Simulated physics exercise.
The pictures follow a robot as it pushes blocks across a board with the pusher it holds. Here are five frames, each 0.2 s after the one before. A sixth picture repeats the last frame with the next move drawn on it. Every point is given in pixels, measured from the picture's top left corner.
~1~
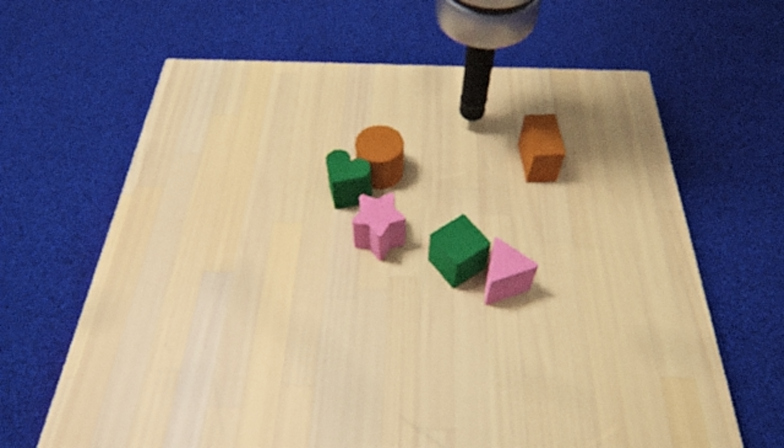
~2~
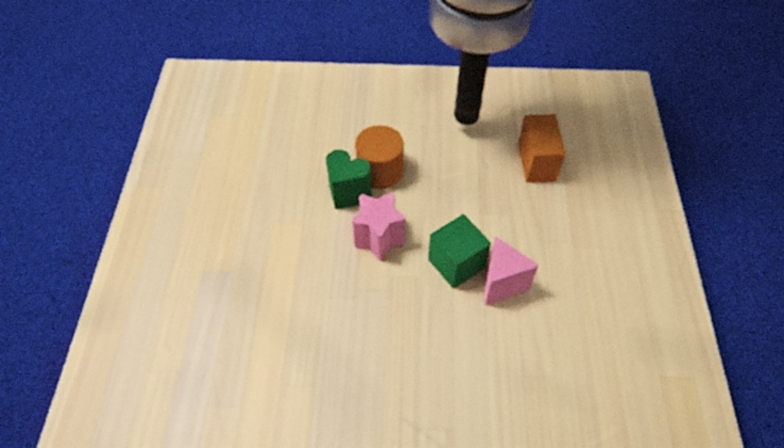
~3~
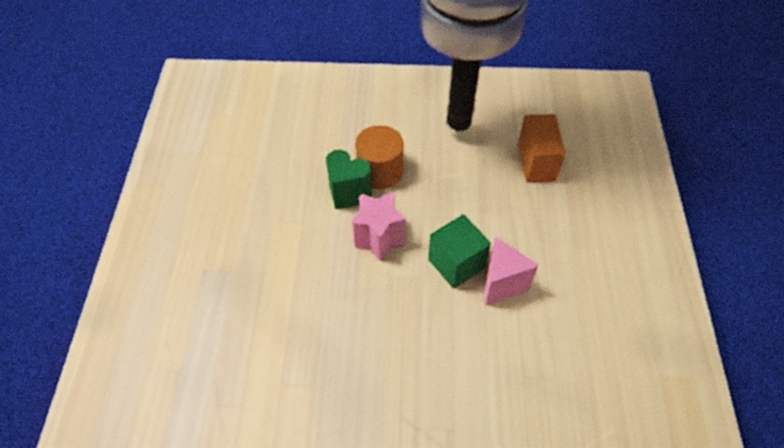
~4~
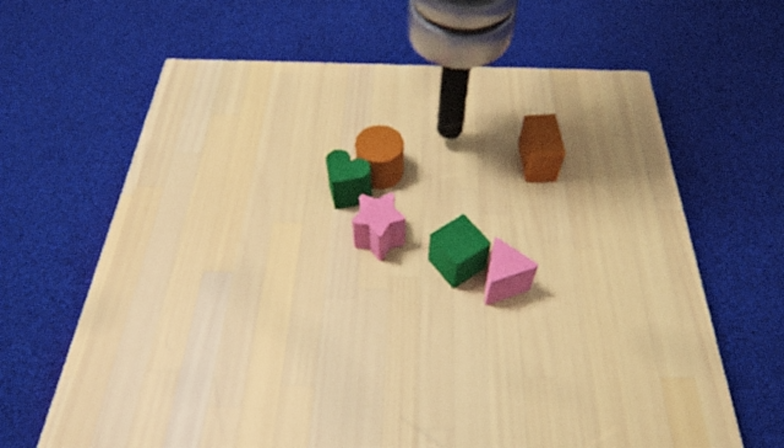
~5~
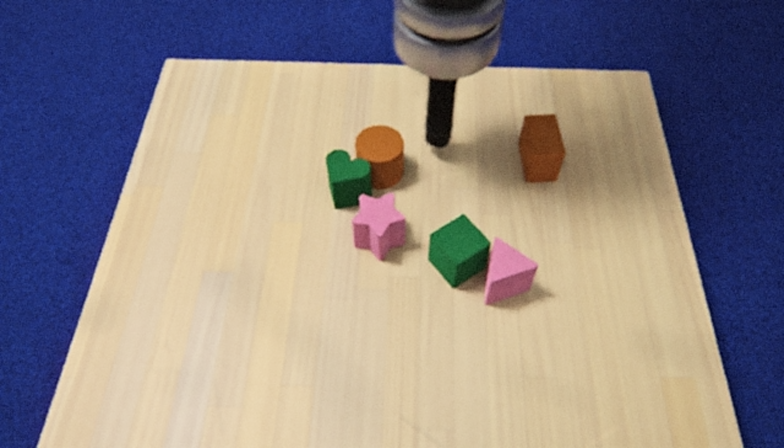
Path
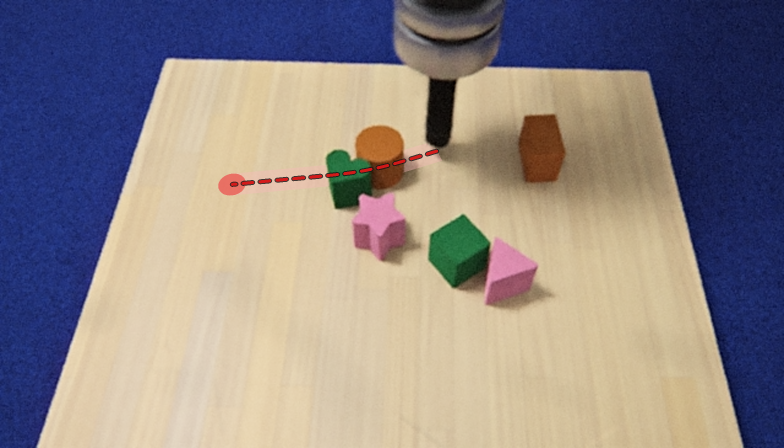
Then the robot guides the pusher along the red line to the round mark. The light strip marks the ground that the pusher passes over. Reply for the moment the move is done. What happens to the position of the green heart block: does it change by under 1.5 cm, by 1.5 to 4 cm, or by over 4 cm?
Moves over 4 cm.
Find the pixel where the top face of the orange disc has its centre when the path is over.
Around pixel (270, 184).
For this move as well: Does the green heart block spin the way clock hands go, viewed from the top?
My answer is no.
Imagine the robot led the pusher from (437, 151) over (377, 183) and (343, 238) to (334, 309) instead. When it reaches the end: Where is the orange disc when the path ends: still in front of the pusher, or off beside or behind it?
It is no longer ahead.
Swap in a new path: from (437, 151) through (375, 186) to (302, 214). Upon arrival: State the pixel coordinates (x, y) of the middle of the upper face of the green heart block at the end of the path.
Its top centre is at about (259, 200).
The drawn path runs from (437, 151) over (338, 174) to (232, 184).
What follows on the original path. One third of the way, pusher at (371, 158); green heart block at (315, 187); orange disc at (338, 159).
Two thirds of the way, pusher at (300, 167); green heart block at (294, 212), turned 50° anticlockwise; orange disc at (282, 180).
At the end, pusher at (228, 173); green heart block at (294, 213), turned 55° anticlockwise; pink star block not moved; orange disc at (270, 184).
